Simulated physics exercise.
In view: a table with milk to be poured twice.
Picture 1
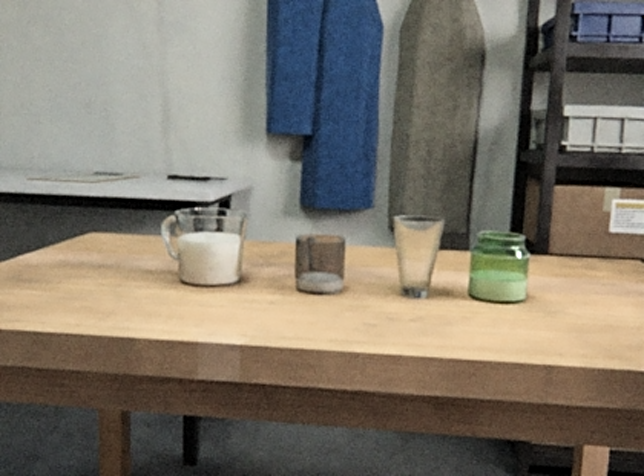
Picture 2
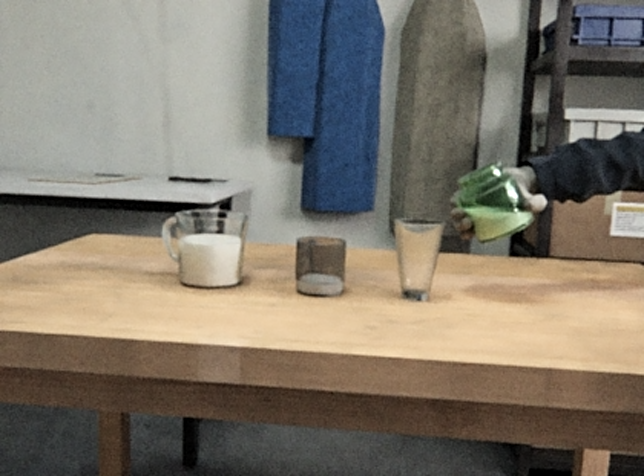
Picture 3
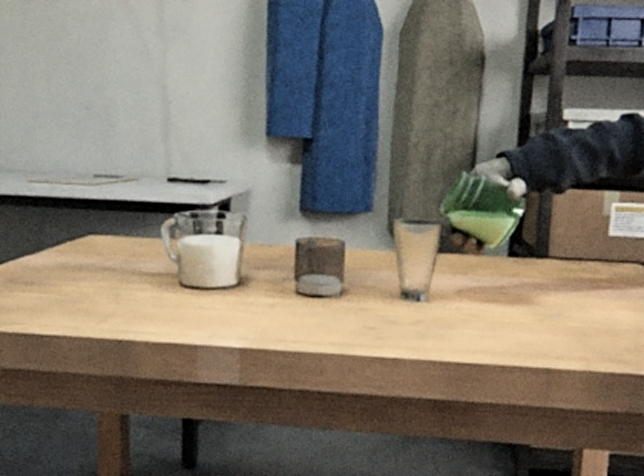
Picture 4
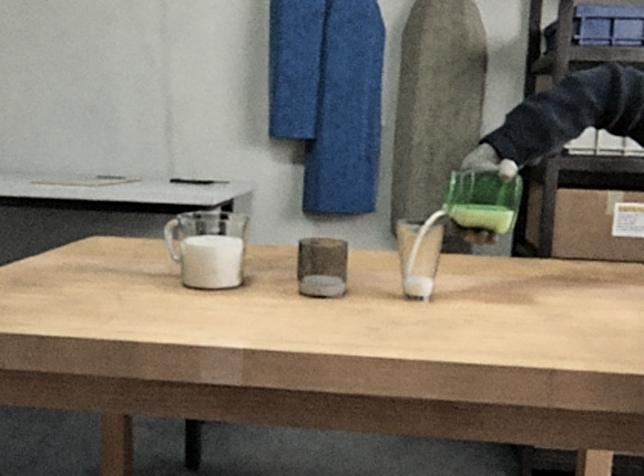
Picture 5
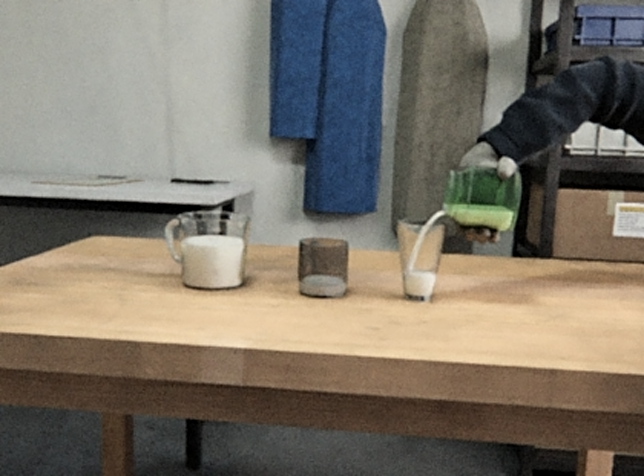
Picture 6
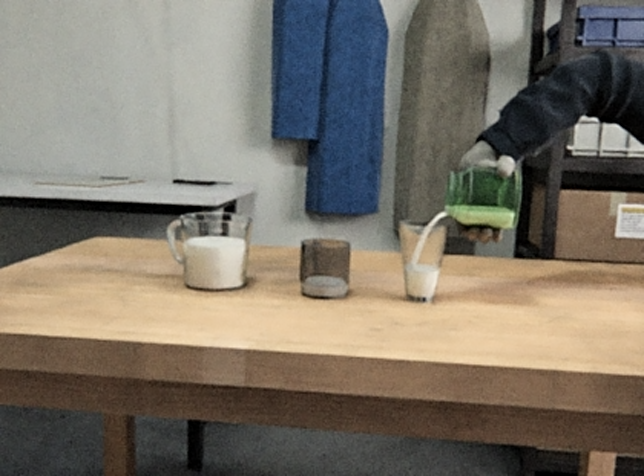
A gloved hand lifts the green jar, tilts it left, and pours milk into the flared glass.
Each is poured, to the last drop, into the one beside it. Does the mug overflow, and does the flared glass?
Left, the mug runs over; right, the flared glass takes it all.
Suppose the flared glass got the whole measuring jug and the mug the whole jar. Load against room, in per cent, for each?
Roughly 170 per cent, then 70 per cent.
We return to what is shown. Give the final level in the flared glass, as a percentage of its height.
Close to 70 %.
Next, the flared glass is about half full.
After that, the flared glass is about three quarters full.
Finally, the mug is full to the brim with a puddle round it; the flared glass is about three quarters full.
